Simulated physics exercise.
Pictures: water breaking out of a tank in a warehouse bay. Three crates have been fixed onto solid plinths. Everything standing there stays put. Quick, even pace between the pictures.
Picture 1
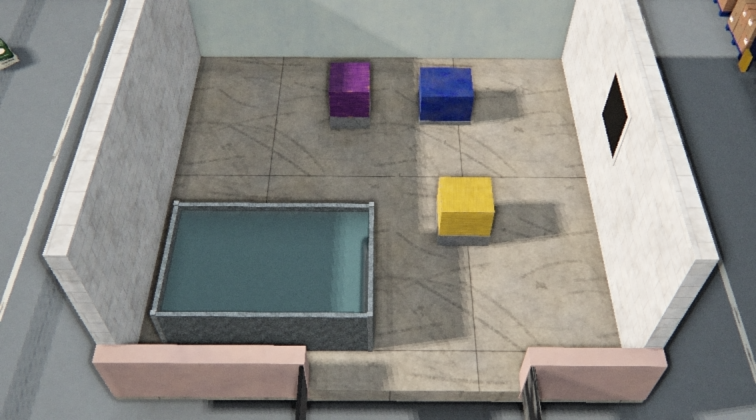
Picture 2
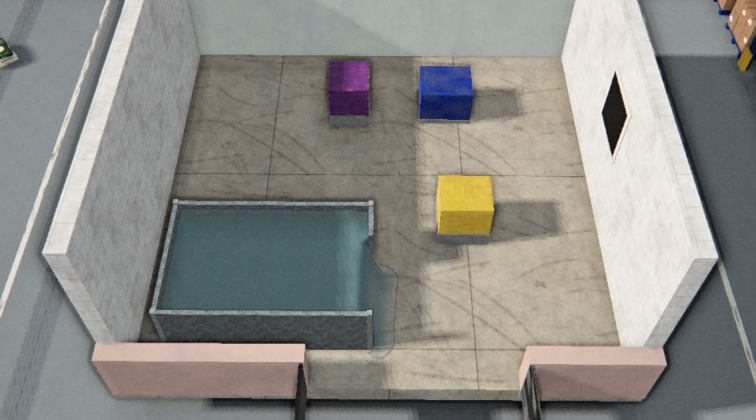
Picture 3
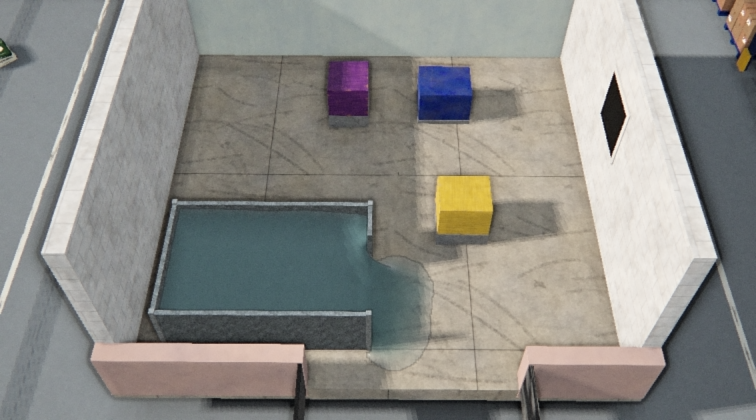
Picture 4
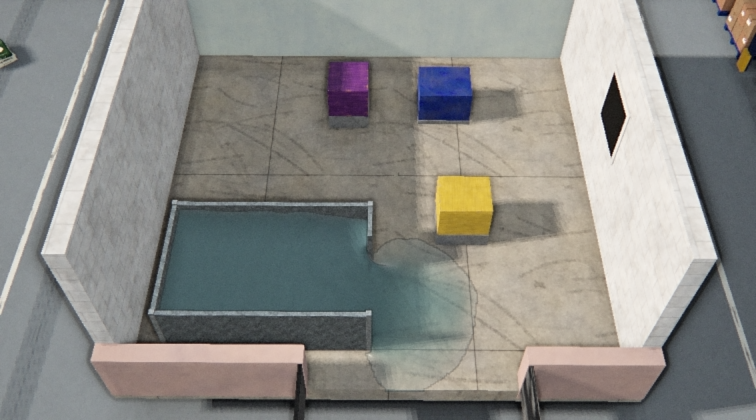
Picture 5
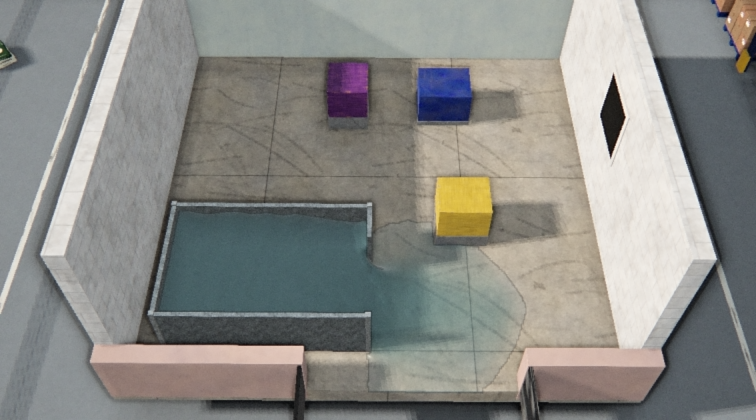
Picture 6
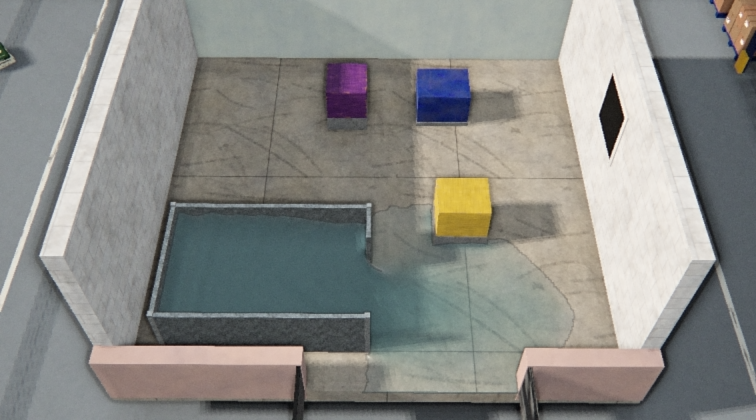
In a warehouse bay with purple, blue and yellow blocks, water broke out through the right side of an open tank and spread rightward across the floor in a widening, thinning sheet.
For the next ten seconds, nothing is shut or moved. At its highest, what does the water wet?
The yellow crate is missed; the blue crate is caught; the purple crate is missed.
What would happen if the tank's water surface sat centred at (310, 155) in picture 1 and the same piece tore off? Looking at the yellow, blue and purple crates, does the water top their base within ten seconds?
Yellow flooded, blue flooded, purple untouched.
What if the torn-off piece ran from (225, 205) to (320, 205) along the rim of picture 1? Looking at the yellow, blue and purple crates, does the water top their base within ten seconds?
Yellow crate is not reached; blue crate is reached; purple crate is reached.
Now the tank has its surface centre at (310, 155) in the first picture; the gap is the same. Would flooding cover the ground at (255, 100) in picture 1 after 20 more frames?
Untouched.
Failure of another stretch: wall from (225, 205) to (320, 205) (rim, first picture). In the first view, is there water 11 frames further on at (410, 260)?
Check at the point: Never reached.
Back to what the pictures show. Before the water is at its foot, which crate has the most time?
Should be the purple crate.
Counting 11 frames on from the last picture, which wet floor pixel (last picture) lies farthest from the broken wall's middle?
Approximate pixel: (565, 116).
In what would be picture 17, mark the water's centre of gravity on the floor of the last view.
Near (385, 294).
A moment on, water covers 25 % of the floor; the yellow crate water round its plinth, the blue crate not reached, the purple crate not reached.
Next, water covers 30 % of the floor; the yellow crate water round its plinth, the blue crate water round its plinth, the purple crate not reached.
Then, water covers 45 % of the floor; the yellow crate water round its plinth, the blue crate water round its plinth, the purple crate water round its plinth.
Later, water covers 75 % of the floor; the yellow crate water round its plinth, the blue crate water round its plinth, the purple crate water round its plinth.
In the end, water covers 95 % of the floor; the yellow crate stayed above the water, the blue crate was topped, the purple crate stayed above the water.
